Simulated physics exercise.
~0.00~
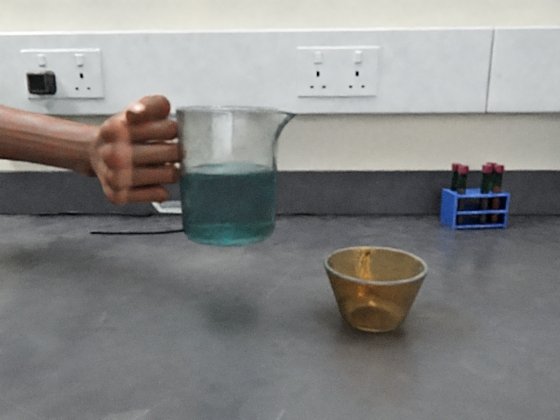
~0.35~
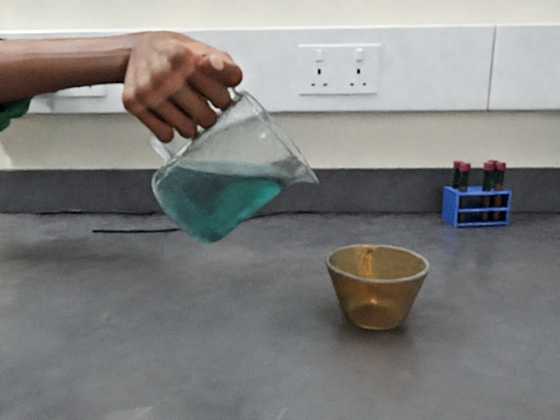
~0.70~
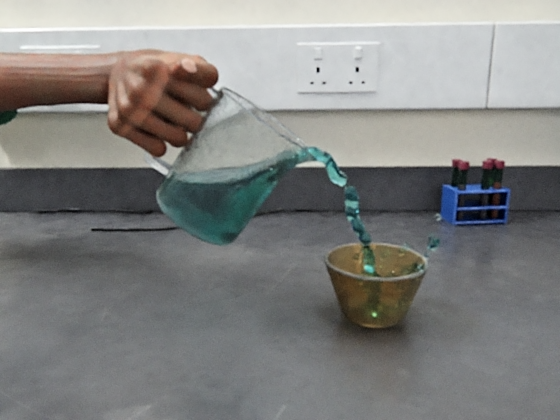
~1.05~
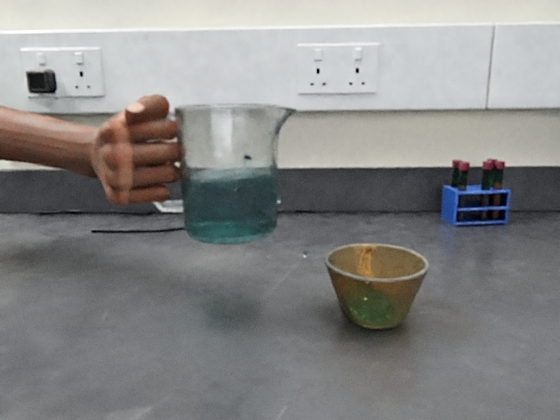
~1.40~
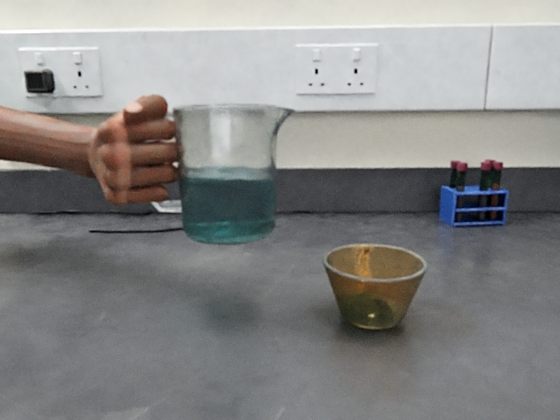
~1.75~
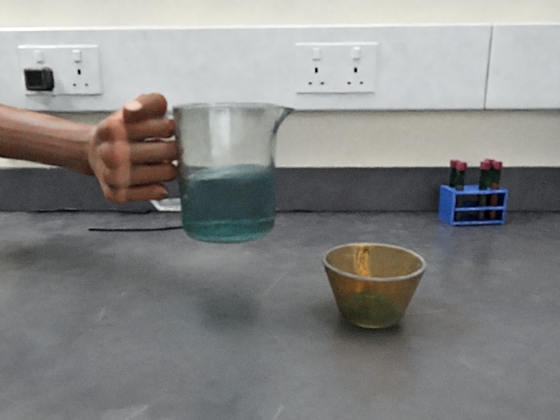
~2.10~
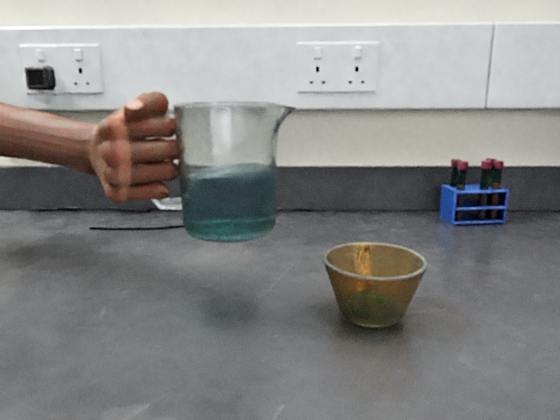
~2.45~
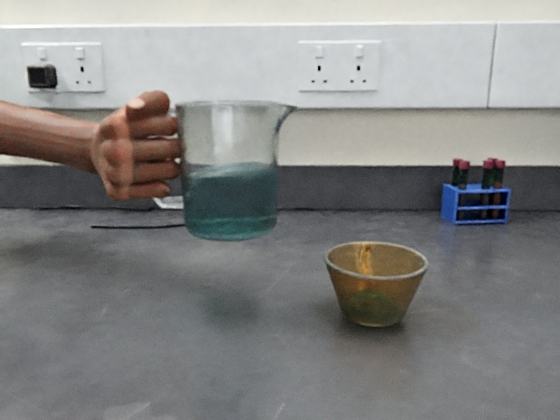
A hand holding a clear jug of blue-green water tipped it to the right and poured a little into an amber cup on the counter, splashing slightly, then brought it level, leaving a shallow pool in the cup and plenty in the jug.
